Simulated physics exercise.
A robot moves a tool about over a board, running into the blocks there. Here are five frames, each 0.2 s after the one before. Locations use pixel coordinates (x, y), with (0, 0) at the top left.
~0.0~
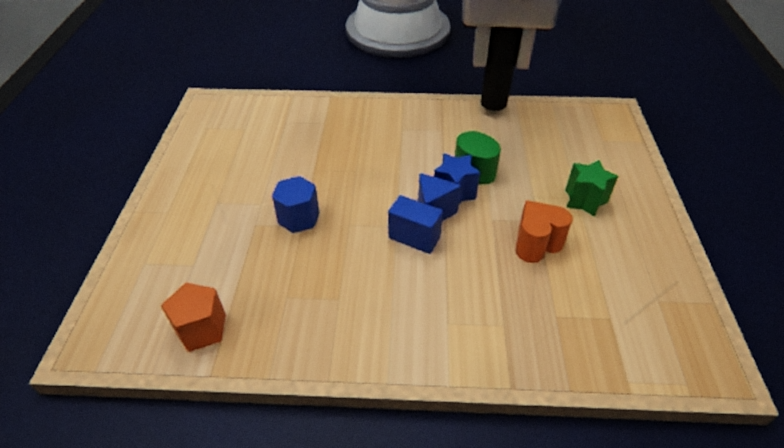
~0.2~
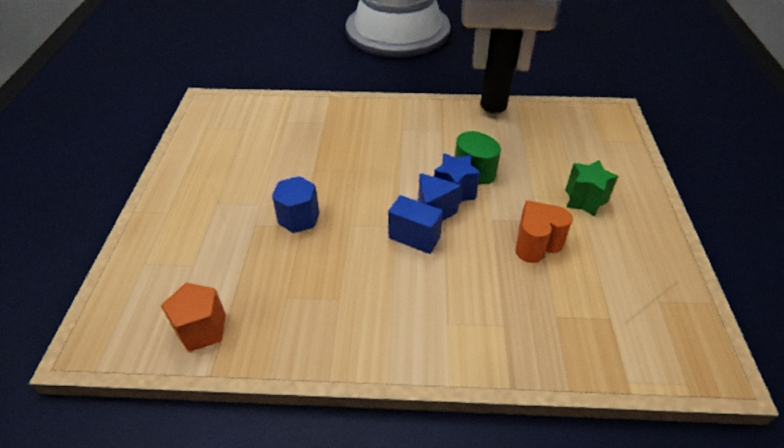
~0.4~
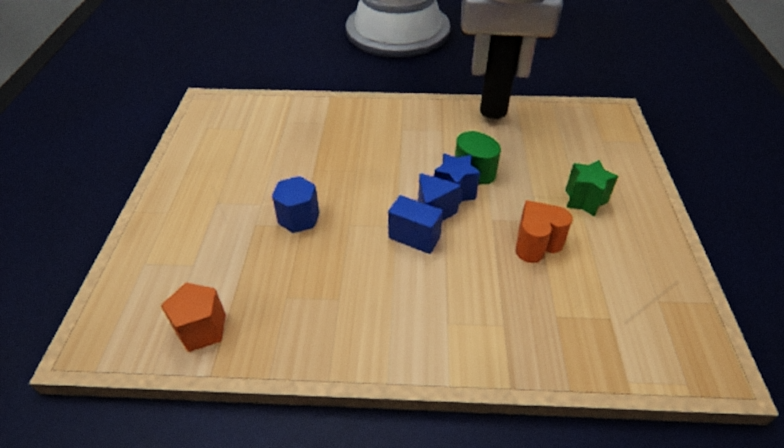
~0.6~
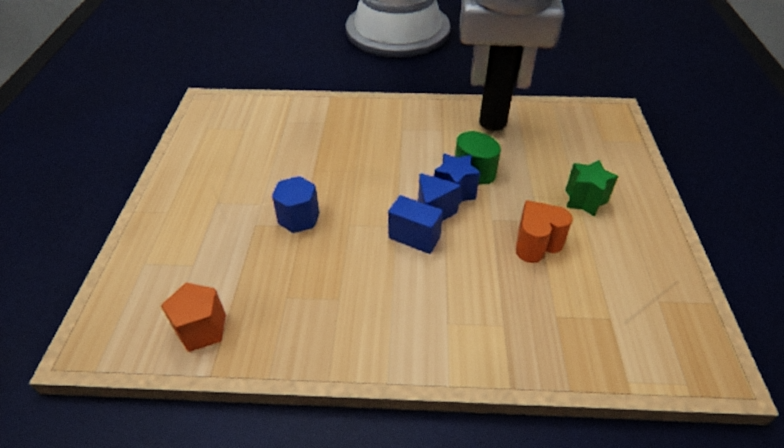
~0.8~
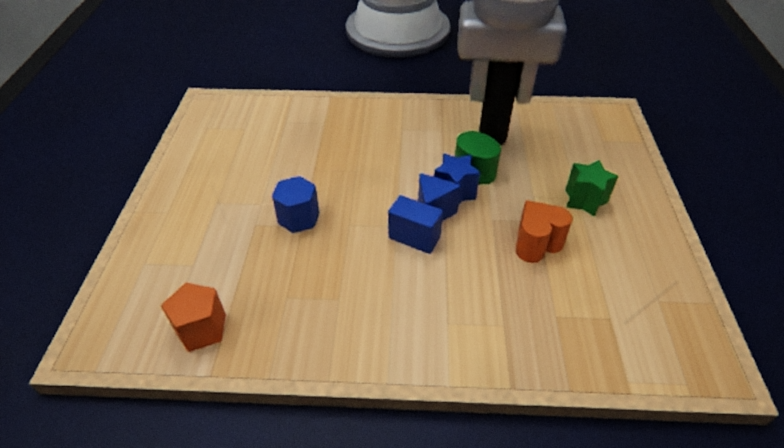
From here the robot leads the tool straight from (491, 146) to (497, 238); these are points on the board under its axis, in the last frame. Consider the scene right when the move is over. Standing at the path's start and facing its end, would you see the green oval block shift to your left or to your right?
Measured against the direction from start to end, the green oval block shifts toward the right-hand side.
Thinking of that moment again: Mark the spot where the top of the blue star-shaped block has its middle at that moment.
Its top middle is near (435, 176).
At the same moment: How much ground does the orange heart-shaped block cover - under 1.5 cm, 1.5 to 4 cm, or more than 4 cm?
It falls in the under 1.5 cm band.
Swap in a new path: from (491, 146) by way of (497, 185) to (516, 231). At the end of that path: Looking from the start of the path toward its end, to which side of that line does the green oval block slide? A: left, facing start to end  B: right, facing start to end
(B)
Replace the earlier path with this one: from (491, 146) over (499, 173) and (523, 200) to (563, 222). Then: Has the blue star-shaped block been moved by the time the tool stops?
I believe so.
On the path given first. One third of the way, tool (495, 166); blue rectangle (410, 219); blue triangle (428, 194); blue star-shaped block (440, 173), turned 20° anticlockwise; green oval block (467, 156), turned 50° clockwise.
Two thirds of the way, tool (497, 196); blue rectangle (406, 222); blue triangle (424, 197); blue star-shaped block (435, 176), turned 20° anticlockwise; green oval block (464, 159), turned 55° clockwise.
At the end, tool (499, 230); blue rectangle (406, 222); blue triangle (424, 197); blue star-shaped block (435, 176), turned 20° anticlockwise; green oval block (464, 159), turned 55° clockwise; orange heart-shaped block still.
